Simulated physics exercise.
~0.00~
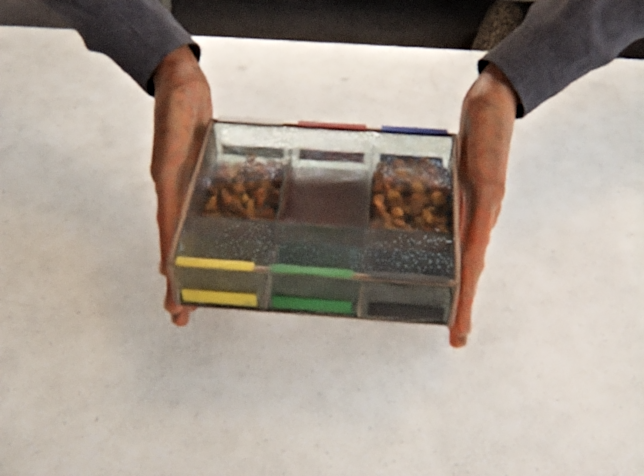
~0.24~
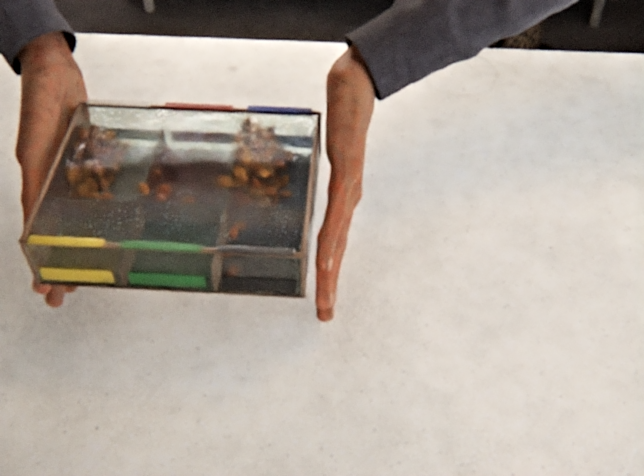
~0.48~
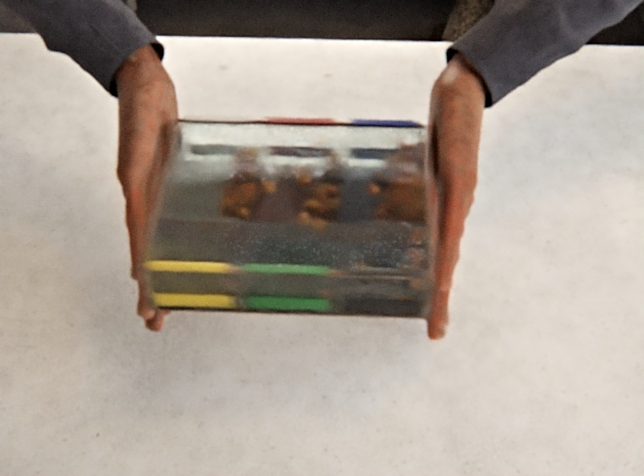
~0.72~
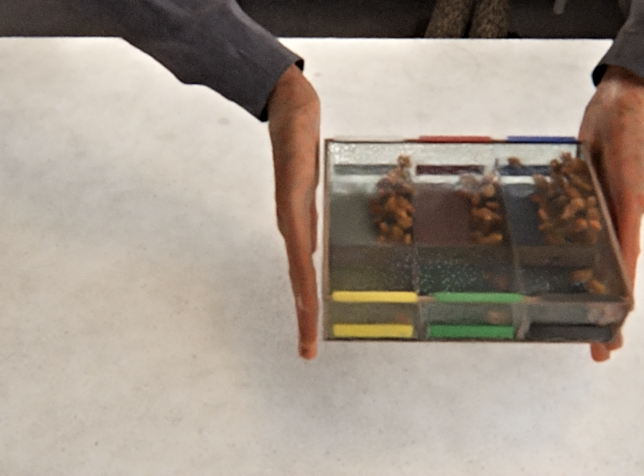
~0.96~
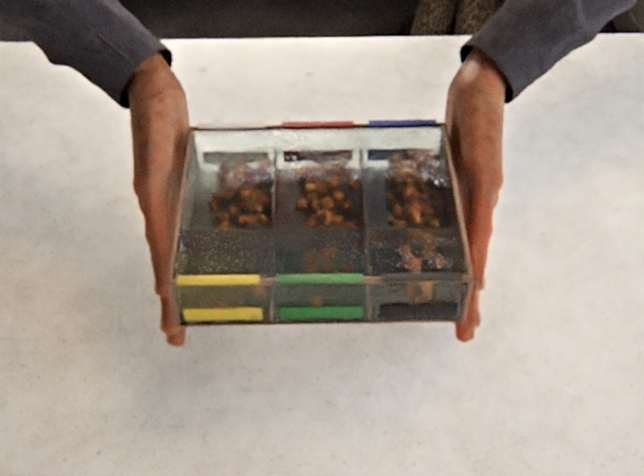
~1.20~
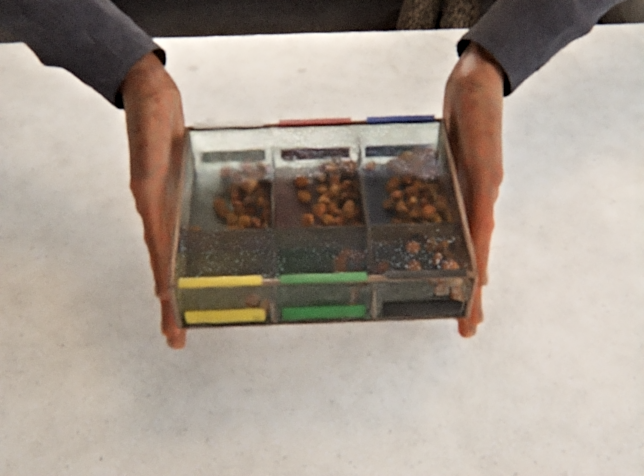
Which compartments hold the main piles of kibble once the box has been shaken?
The main piles end up in the three back compartments, the white, red and blue ones. The yellow, green and black compartments along the front hold few pieces or none.
